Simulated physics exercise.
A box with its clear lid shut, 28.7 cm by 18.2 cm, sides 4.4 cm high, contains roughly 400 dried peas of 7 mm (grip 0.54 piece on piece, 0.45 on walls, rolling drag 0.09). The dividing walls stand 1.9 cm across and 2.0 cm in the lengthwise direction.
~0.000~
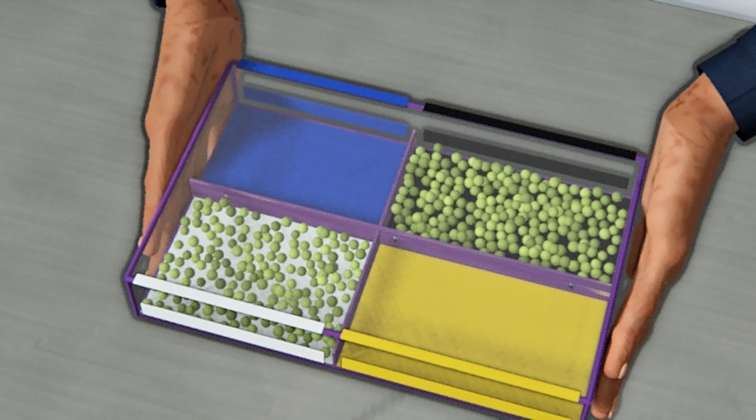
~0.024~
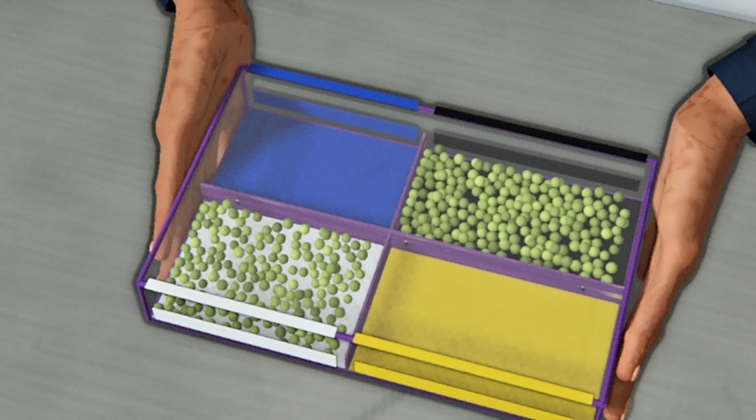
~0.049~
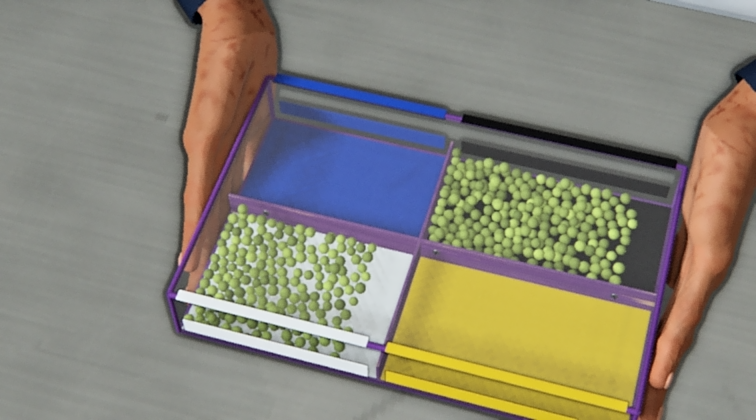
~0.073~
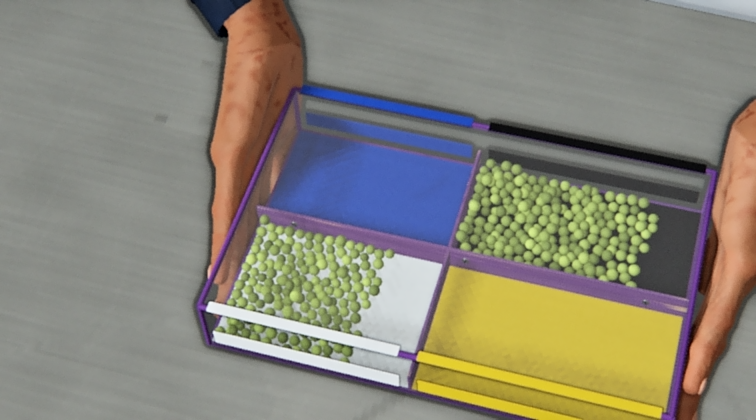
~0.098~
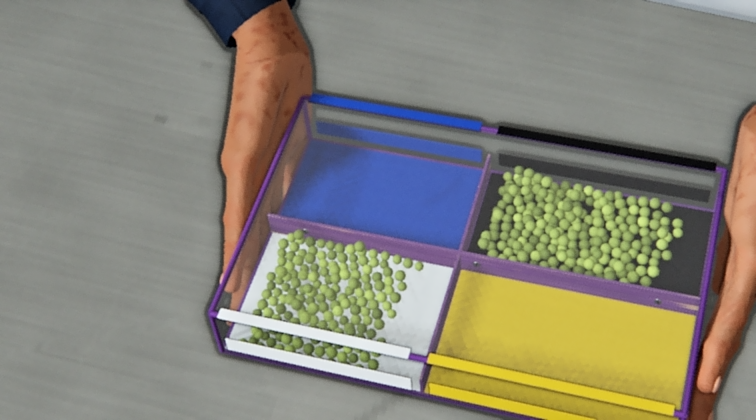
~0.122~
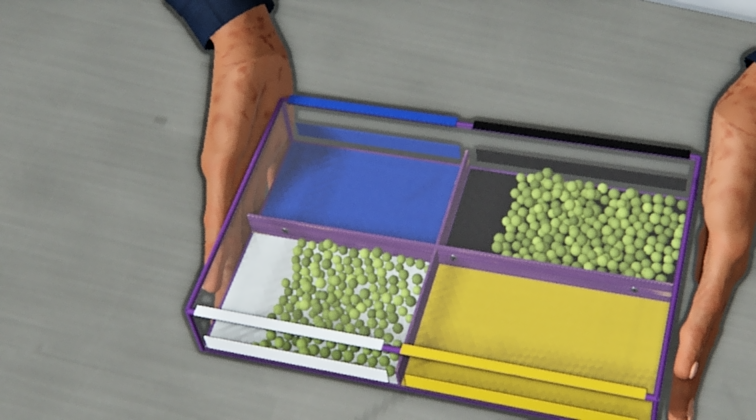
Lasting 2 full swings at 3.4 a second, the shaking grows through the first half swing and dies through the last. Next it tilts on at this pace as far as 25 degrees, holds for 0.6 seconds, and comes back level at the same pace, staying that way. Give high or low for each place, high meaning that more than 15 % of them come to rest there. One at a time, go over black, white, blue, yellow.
Black: Low, white: High, blue: High, yellow: Low.
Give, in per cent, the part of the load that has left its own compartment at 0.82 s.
About 60 per cent is away from its starting compartment then.
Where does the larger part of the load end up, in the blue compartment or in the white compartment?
The larger share is in the blue compartment.
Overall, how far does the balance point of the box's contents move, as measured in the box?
Displacement: Some 11.5 cm.
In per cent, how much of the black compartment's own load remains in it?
Roughly 0 percent.
After 0.50 s, tilt 25 degrees; black 10 %, white 40 %, blue 45 %; middle of all pieces near (228, 200).
After 0.82 s, tilt 25 degrees; white 40 %, blue 55 %; middle of all pieces near (272, 238).
After 1.11 s, tilt 8 degrees; white 40 %, blue 55 %; middle of all pieces near (249, 205).
Then, at 1.39 s, tilt 0 degrees; white 40 %, blue 55 %; middle of all pieces near (244, 189).
By 1.8 s all is still; black 0 %, white 40 %, blue 55 %, yellow 0 %.
